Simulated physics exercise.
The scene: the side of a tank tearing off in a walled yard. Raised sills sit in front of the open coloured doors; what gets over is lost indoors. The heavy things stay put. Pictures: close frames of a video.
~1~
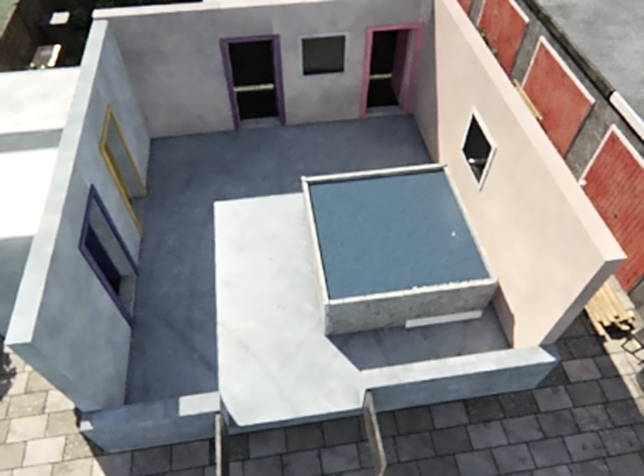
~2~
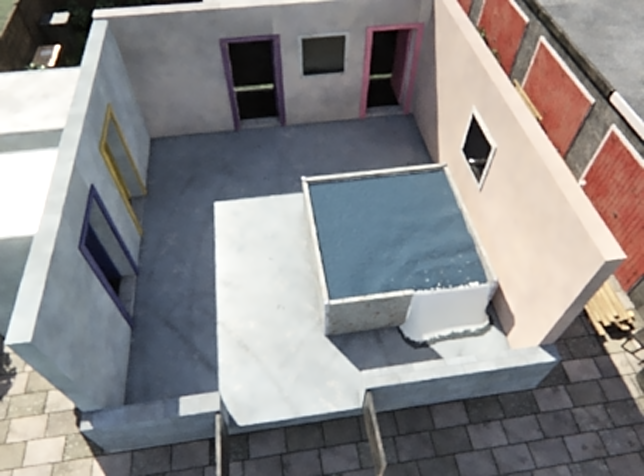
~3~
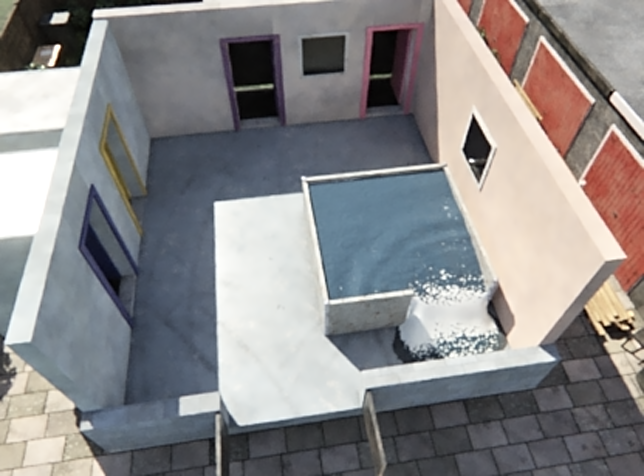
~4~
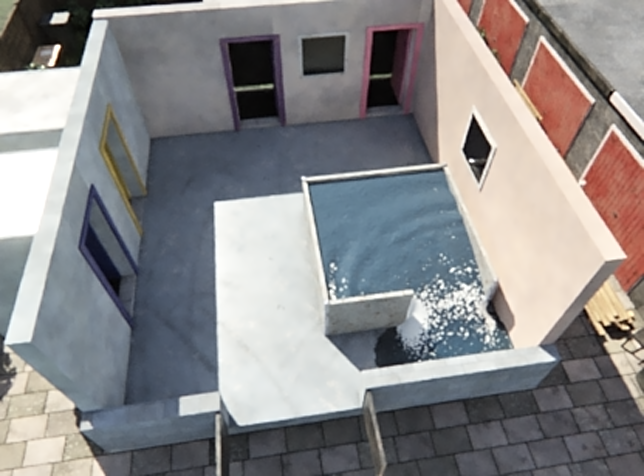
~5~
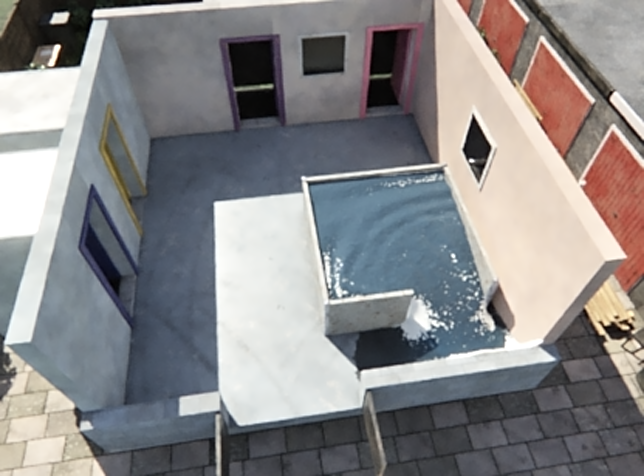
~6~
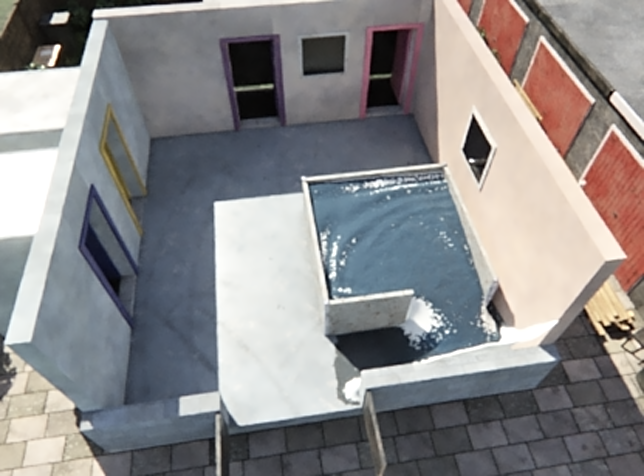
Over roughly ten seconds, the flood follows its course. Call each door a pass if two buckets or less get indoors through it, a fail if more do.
Pink door: Fail, purple door: Fail, yellow door: Fail, blue door: Fail.
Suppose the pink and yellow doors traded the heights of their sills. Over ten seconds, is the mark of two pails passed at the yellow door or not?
Yellow stays within the limit.
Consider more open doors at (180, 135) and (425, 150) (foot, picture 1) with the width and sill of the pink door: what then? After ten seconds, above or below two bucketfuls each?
In turn, the first comes in higher and the second comes in lower.
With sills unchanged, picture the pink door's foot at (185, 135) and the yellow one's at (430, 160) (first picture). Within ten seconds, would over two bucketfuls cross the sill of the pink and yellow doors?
Result - pink door door exceeds the limit; yellow door door exceeds the limit.
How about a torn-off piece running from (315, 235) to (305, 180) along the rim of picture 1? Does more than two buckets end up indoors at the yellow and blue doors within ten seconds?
I'd say the yellow door crosses the line and the blue door crosses the line.
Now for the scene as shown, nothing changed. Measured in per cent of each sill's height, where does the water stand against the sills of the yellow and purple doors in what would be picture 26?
Roughly 220 and 10 %.
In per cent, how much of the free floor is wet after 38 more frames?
About 90 per cent.
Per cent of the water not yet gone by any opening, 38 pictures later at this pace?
I make it 86 per cent.
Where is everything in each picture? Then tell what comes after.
In the first frame, still water in the water tank at (392, 229).
In the second frame, the front is at (487, 316), out from the gap at (445, 305).
In the third frame, the front is at a hidden place, out from the gap at (445, 307).
In the fourth frame, the front is at a hidden place, out from the gap at (444, 308).
In the fifth frame, the front is at a hidden place, out from the gap at (444, 309).
In the sixth frame, the front is at a hidden place, out from the gap at (444, 308).
A moment on, water covers 20 % of the floor; the pink door not reached, the purple door not reached, the yellow door not reached, the blue door not reached.
Next, water covers 40 % of the floor; the pink door not reached, the purple door not reached, the yellow door not reached, the blue door wet at the sill, nothing in.
Then, water covers 55 % of the floor; the pink door far over two buckets in, the purple door not reached, the yellow door wet at the sill, nothing in, the blue door over two buckets in.
Later, water covers 90 % of the floor; the pink door far over two buckets in, the purple door under two buckets in, the yellow door over two buckets in, the blue door far over two buckets in.
In the end, water covers 100 % of the floor; the pink door far over two buckets in, the purple door over two buckets in, the yellow door over two buckets in, the blue door far over two buckets in.
